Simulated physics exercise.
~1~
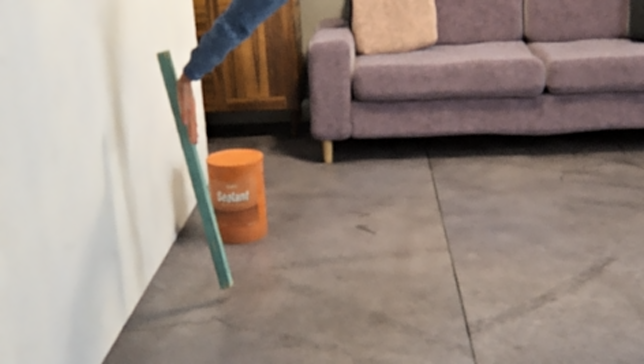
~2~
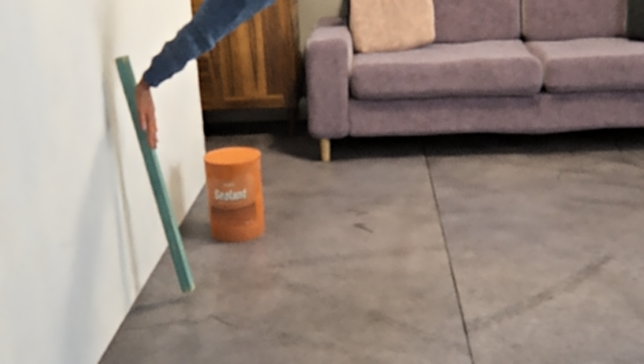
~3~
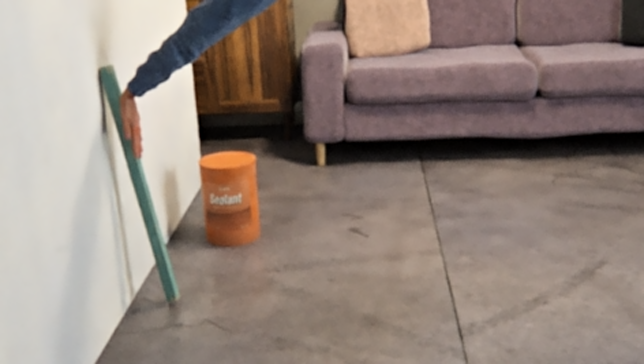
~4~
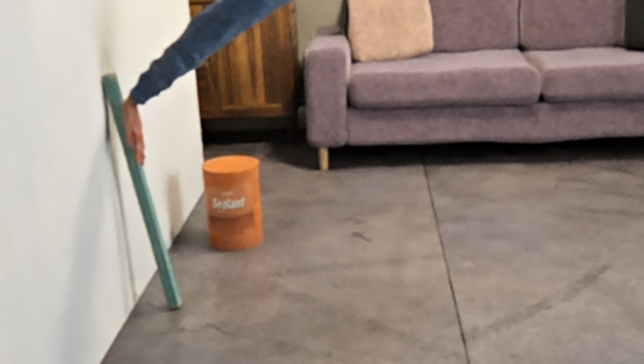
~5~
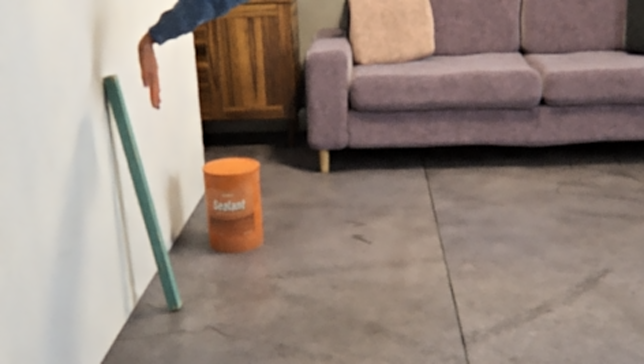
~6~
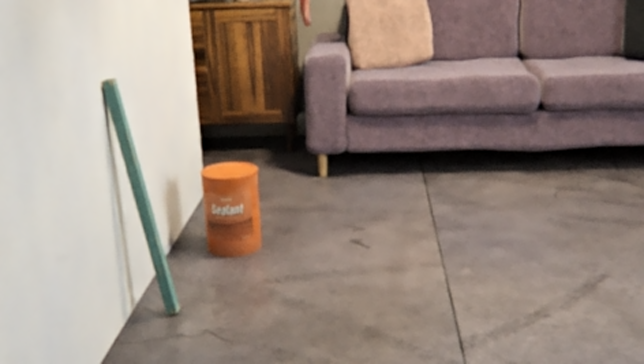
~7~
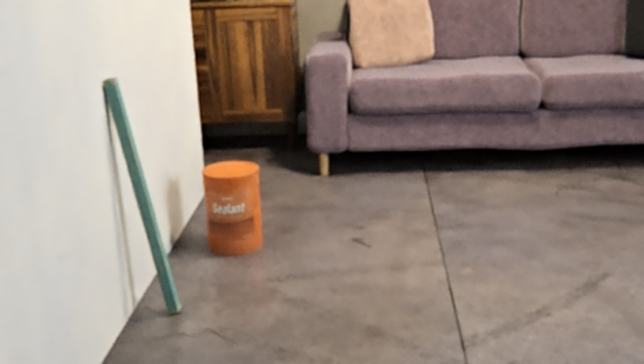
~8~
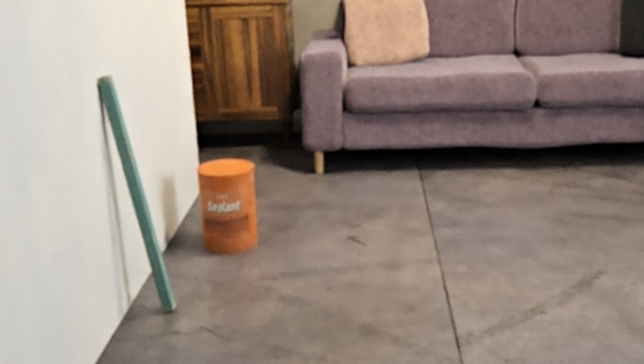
In a room with a purple sofa and an orange pail on the floor, a hand moves a turquoise pole left and props it against a white wall, then lets go and withdraws. The pole stays leaning, and the pail remains in its place.
